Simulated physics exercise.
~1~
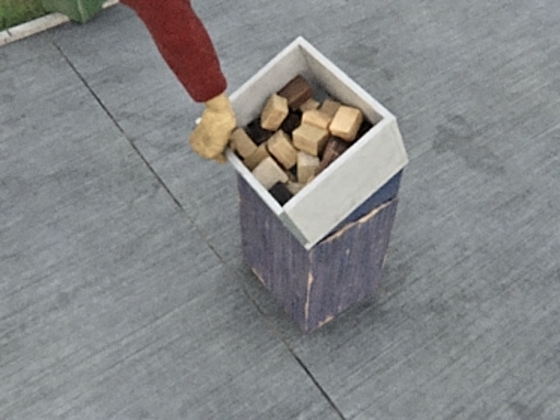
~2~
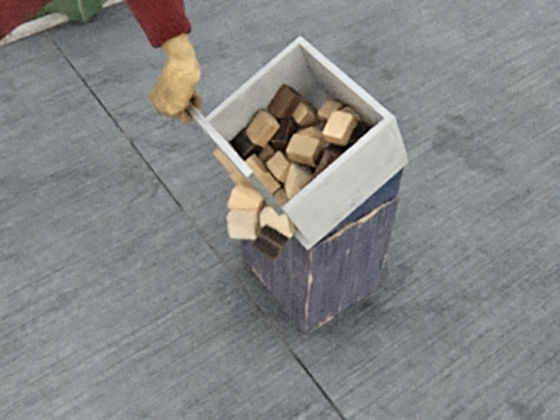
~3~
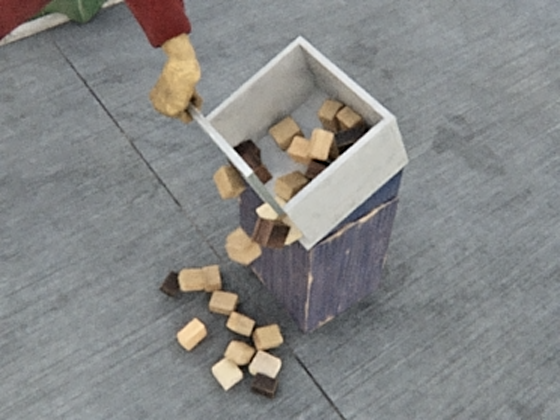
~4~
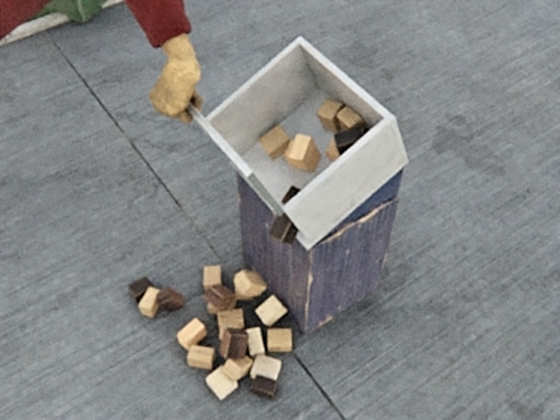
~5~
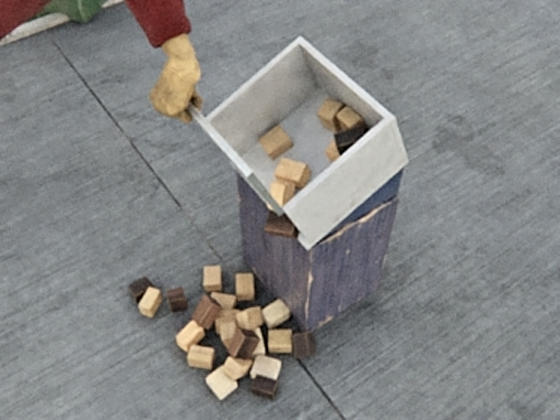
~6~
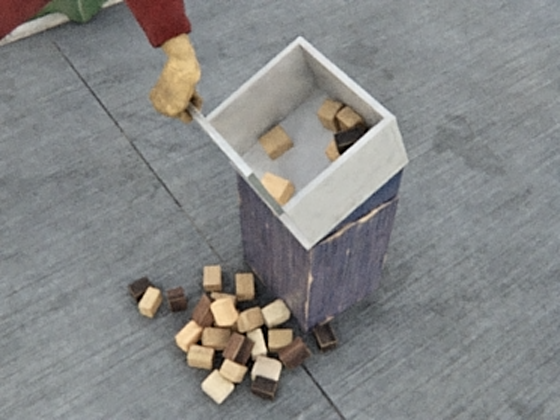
A gloved hand in a red sleeve pulls up the sliding gate at the lower end of a white bin, which tilts down to the left on a worn purplish stand and holds a heap of loose wooden blocks. Light and dark blocks begin slipping out beneath the raised gate. They tumble down to the grey floor and scatter, then gather into a pile beside the stand. The flow thins to a few last blocks dropping over the edge. At the end most lie on the ground, while a handful stay inside the bin.
